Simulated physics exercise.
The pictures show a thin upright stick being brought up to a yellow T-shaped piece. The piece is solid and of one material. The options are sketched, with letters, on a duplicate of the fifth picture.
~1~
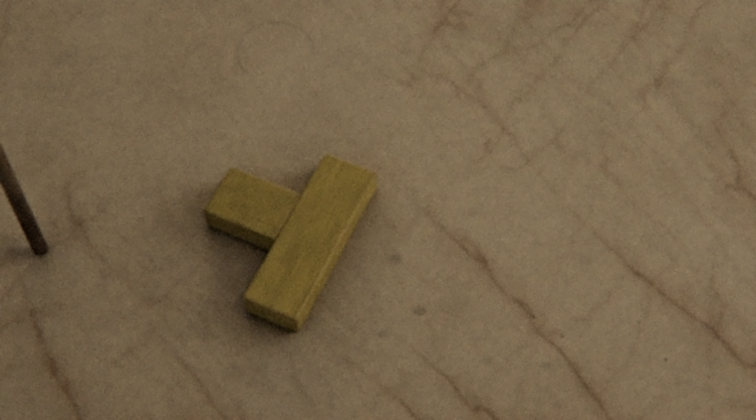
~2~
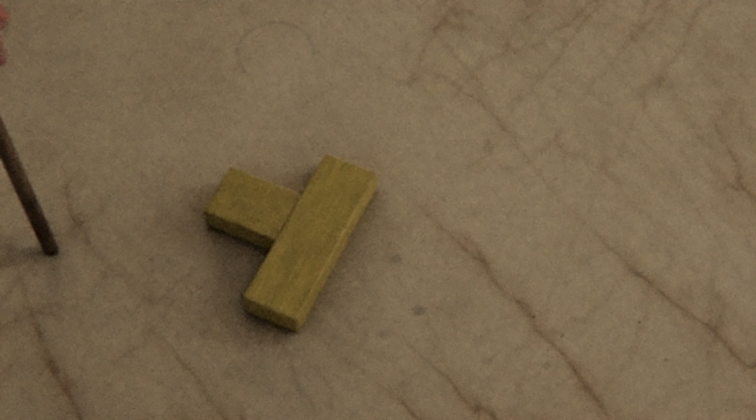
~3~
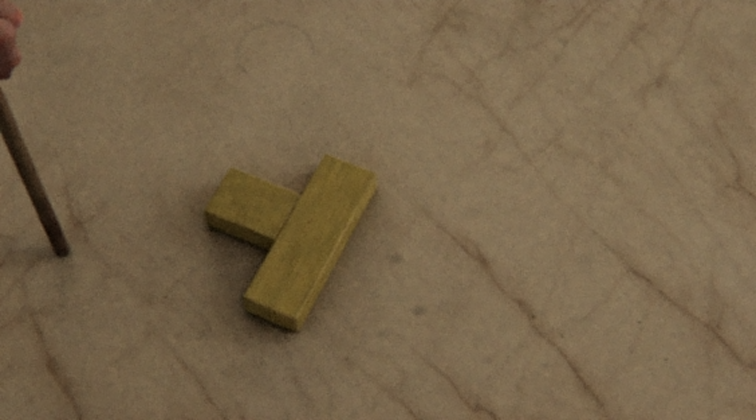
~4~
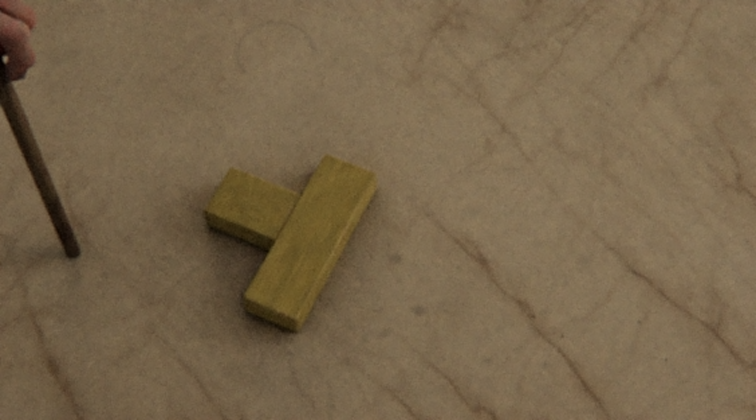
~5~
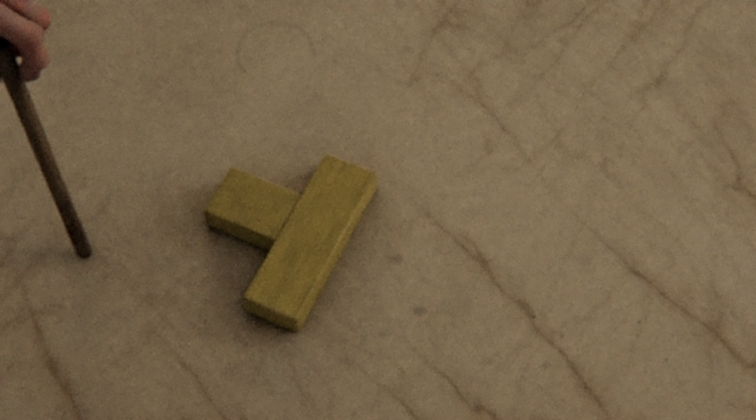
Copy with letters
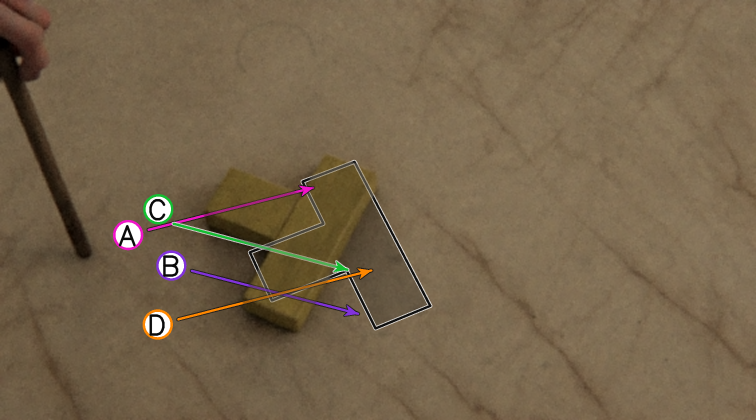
To begin with, a yellow T-shaped piece lies on a pale, veined surface, with the lower end of a thin dark stick at the left edge. The stick then moves slowly a short way right, and a hand gripping it comes into view at upper left, while the yellow piece stays still.
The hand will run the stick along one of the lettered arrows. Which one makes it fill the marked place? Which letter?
The stick should follow B.
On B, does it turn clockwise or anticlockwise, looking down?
It turns anticlockwise.
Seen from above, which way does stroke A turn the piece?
On that stroke, clockwise.
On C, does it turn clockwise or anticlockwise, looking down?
Anticlockwise.
On the marked copy, A from (149, 230) to (313, 188); B from (192, 271) to (358, 314); C from (174, 224) to (347, 270); D from (178, 319) to (371, 270).
With B. Early on, foot of the stick (252, 287), piece (313, 233).
Further on, foot of the stick (313, 303), piece (346, 231).
At the end, foot of the stick (358, 315), piece (364, 227); it fills the outline.
As for the rest, A leaves the piece out of the outline, at (369, 263); C leaves the piece out of the outline, at (381, 226); D leaves the piece out of the outline, at (376, 205).
